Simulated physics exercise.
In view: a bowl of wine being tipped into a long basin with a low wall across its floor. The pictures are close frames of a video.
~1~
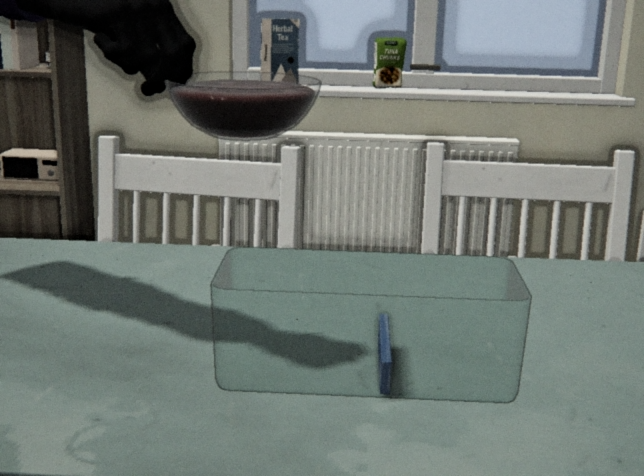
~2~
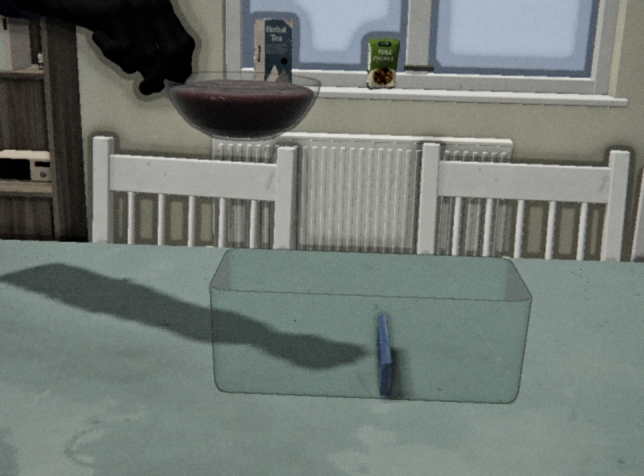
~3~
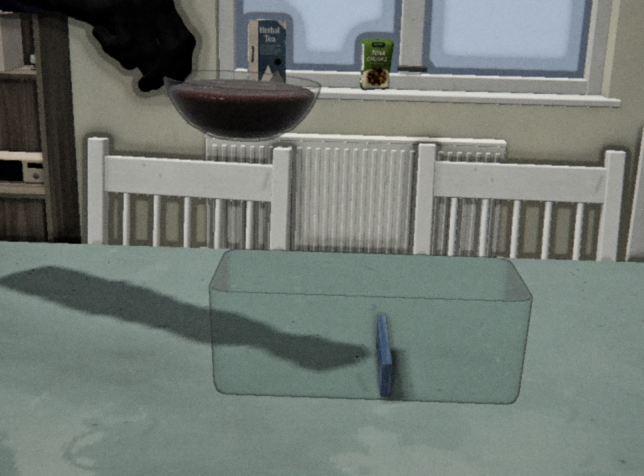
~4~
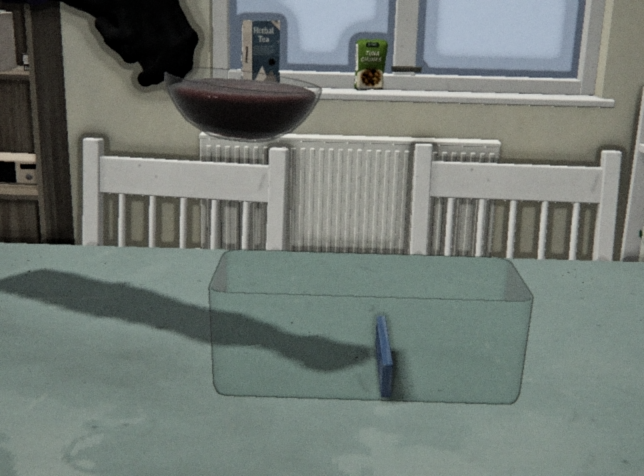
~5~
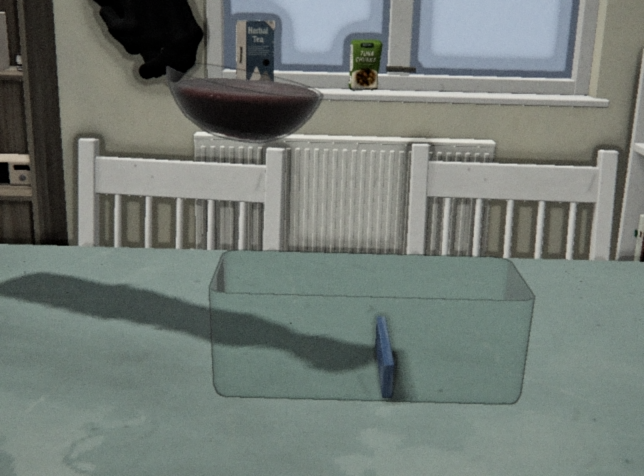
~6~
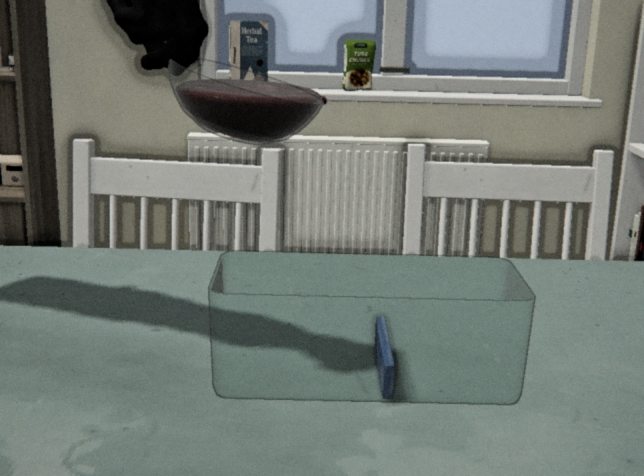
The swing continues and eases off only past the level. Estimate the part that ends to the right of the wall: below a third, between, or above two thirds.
The share right of the wall is from a third to two thirds.
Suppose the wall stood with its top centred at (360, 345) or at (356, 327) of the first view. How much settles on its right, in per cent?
First some 65, then 75 per cent.
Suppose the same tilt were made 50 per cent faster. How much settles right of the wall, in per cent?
Roughly 35 in a hundred.
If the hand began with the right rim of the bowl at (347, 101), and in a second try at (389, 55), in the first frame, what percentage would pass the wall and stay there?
Near 70 % and 85 %.
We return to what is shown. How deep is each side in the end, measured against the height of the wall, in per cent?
Near 30 on the left, 40 on the right.
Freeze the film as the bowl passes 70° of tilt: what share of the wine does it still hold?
About 20 per cent.
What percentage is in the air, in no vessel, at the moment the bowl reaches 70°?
It comes to 40 per cent or so.
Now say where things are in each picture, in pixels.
In the first picture, tilt 0°; pouring edge (320, 84); surface from (174, 86) to (316, 90); the long basin's rim runs from (220, 268) to (521, 279); the wall's top is at (385, 338).
In the second picture, tilt 1°; pouring edge (320, 85); surface from (172, 86) to (316, 91).
In the third picture, tilt 3°; pouring edge (320, 88); surface from (171, 85) to (316, 92).
In the fourth picture, tilt 6°; pouring edge (321, 91); surface from (172, 83) to (317, 94).
In the fifth picture, tilt 10°; pouring edge (322, 97); surface from (174, 83) to (320, 94).
In the sixth picture, tilt 15°; pouring edge (322, 104); surface from (177, 84) to (321, 97); 2 per cent is over the edge.
A moment on, the bowl is tipped part way and 18 per cent is still to pour, 15 is left of the wall and 25 right of it.
Next, the bowl is tipped right over and 0 per cent is still to pour, 54 is left of the wall and 44 right of it.
Then the bowl is tipped right over and 0 per cent is still to pour, 54 is left of the wall and 45 right of it.
Later the bowl is tipped right over and 0 per cent is still to pour, 53 is left of the wall and 45 right of it.
In the end 53 per cent lies left of the wall, 45 right of it and 2 outside.
